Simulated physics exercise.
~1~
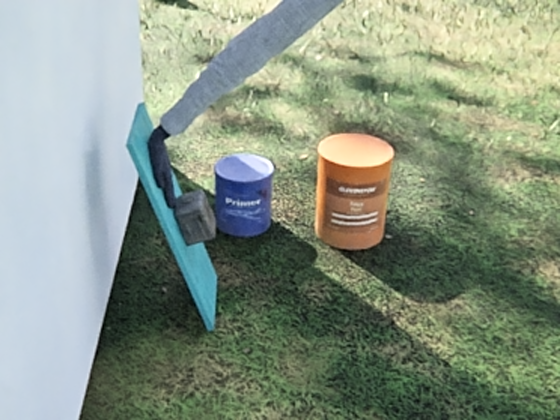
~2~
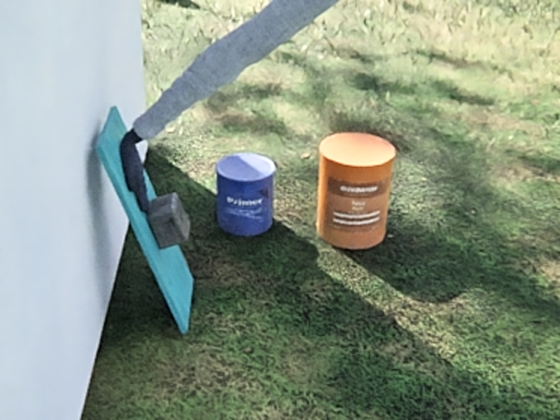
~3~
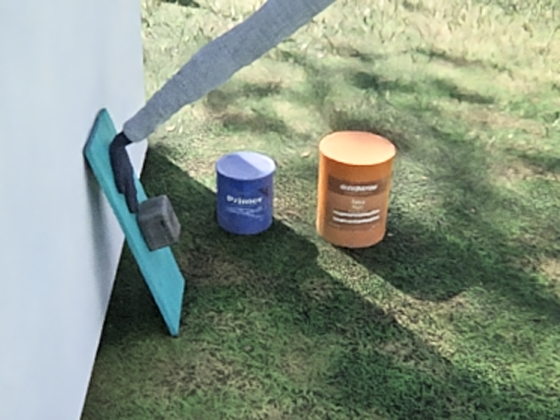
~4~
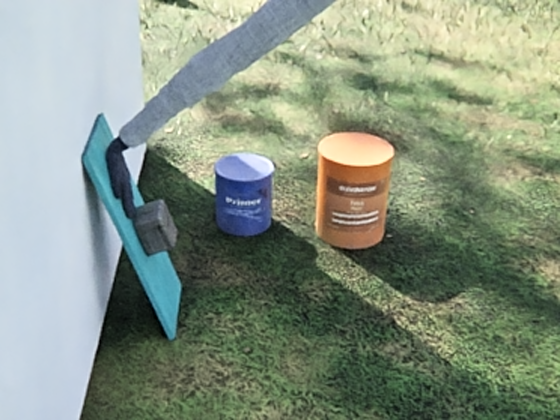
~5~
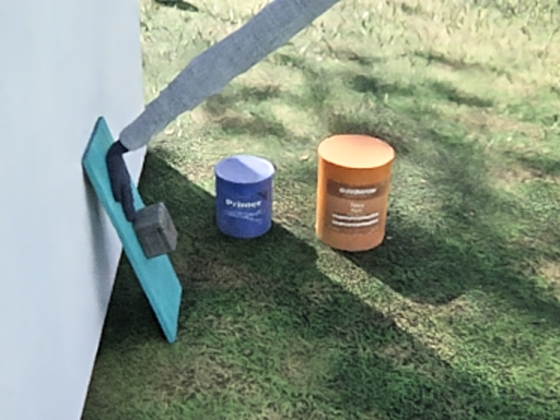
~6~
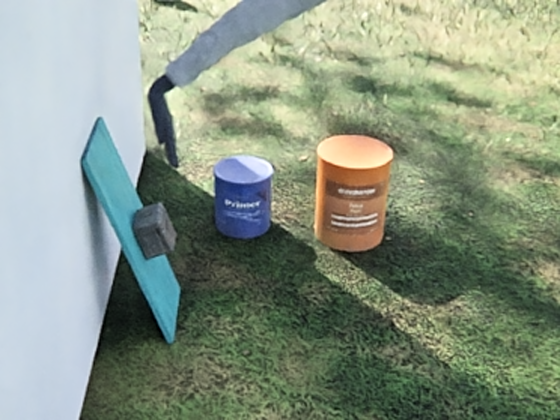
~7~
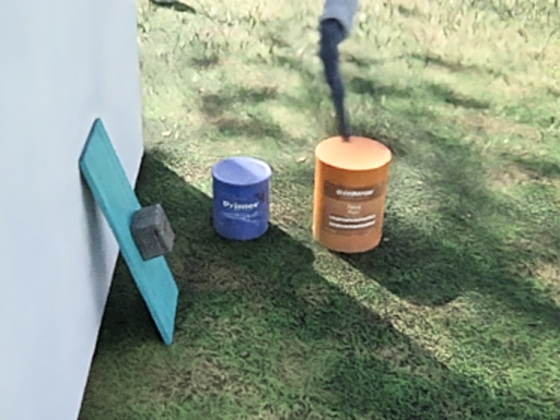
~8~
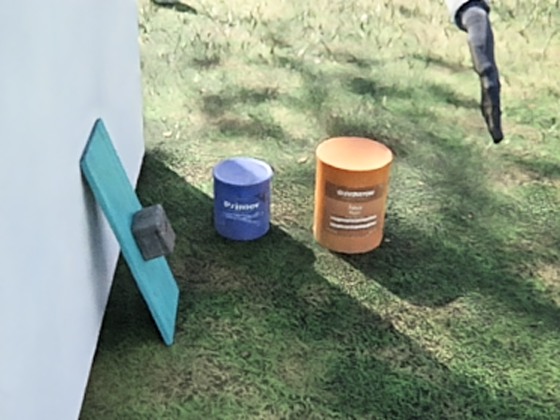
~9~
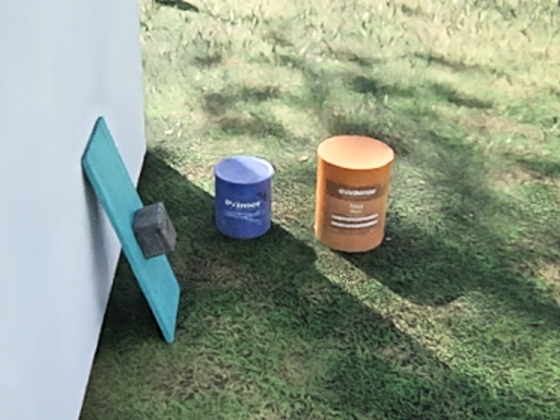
A turquoise board with a gray block on it was moved left by a gray-sleeved arm and leaned against a pale wall, beside a blue pail and an orange pail on grass. The hand let go and withdrew, and the board stayed leaning there.
